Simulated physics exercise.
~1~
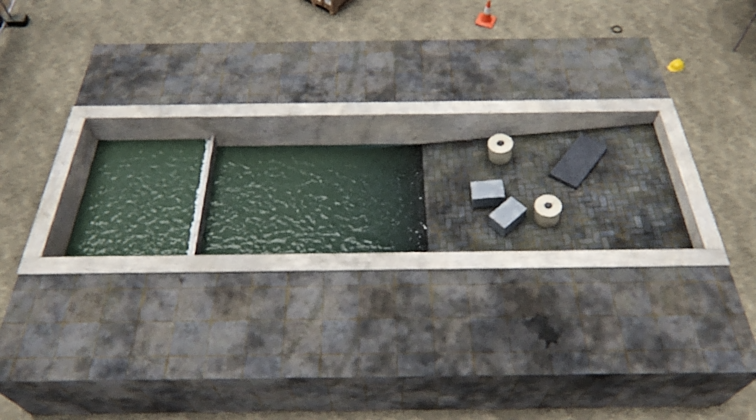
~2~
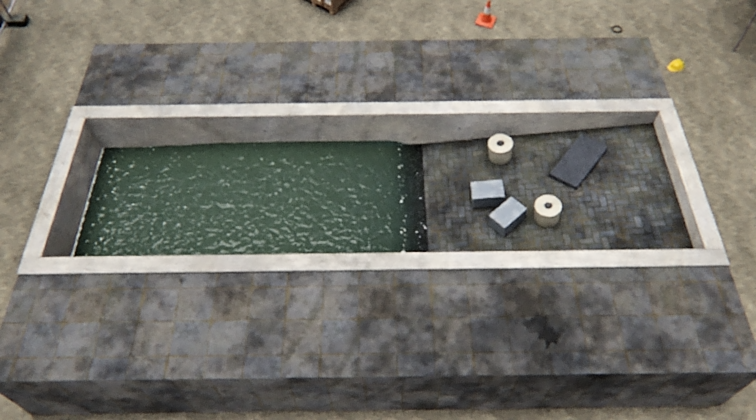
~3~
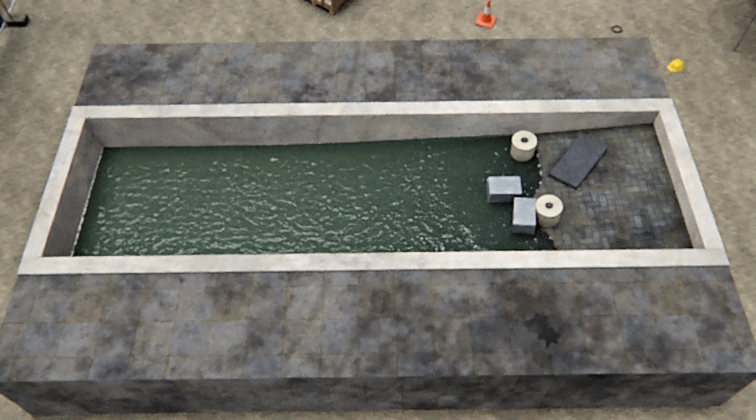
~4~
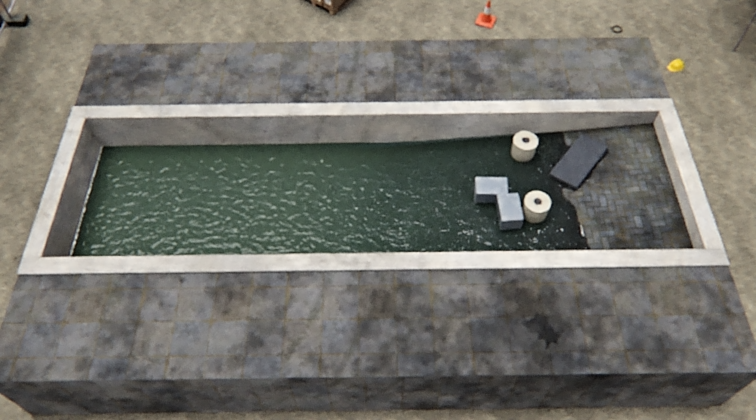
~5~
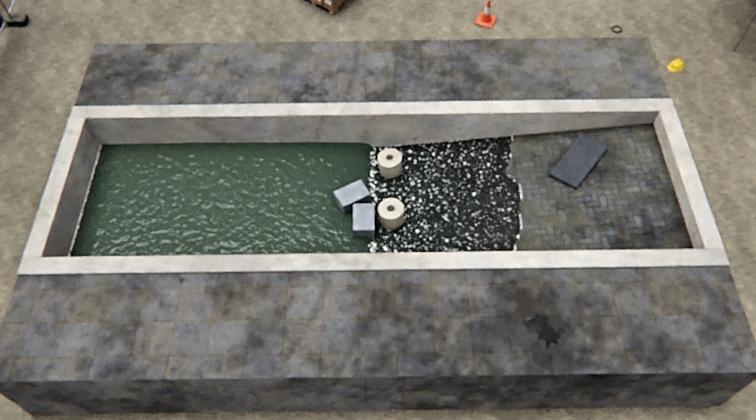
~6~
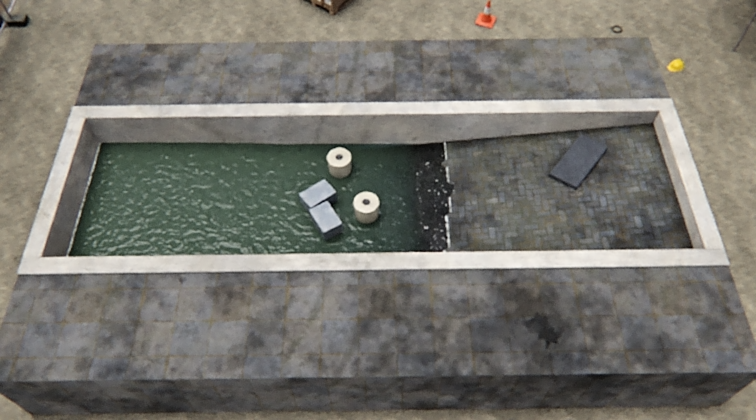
Green water held behind a barrier at the left of a walled basin surged right up the stone ramp, nudged two pale tubs and two grey boxes, then drew back and carried them left, leaving them afloat while a dark slab stayed on the ramp.
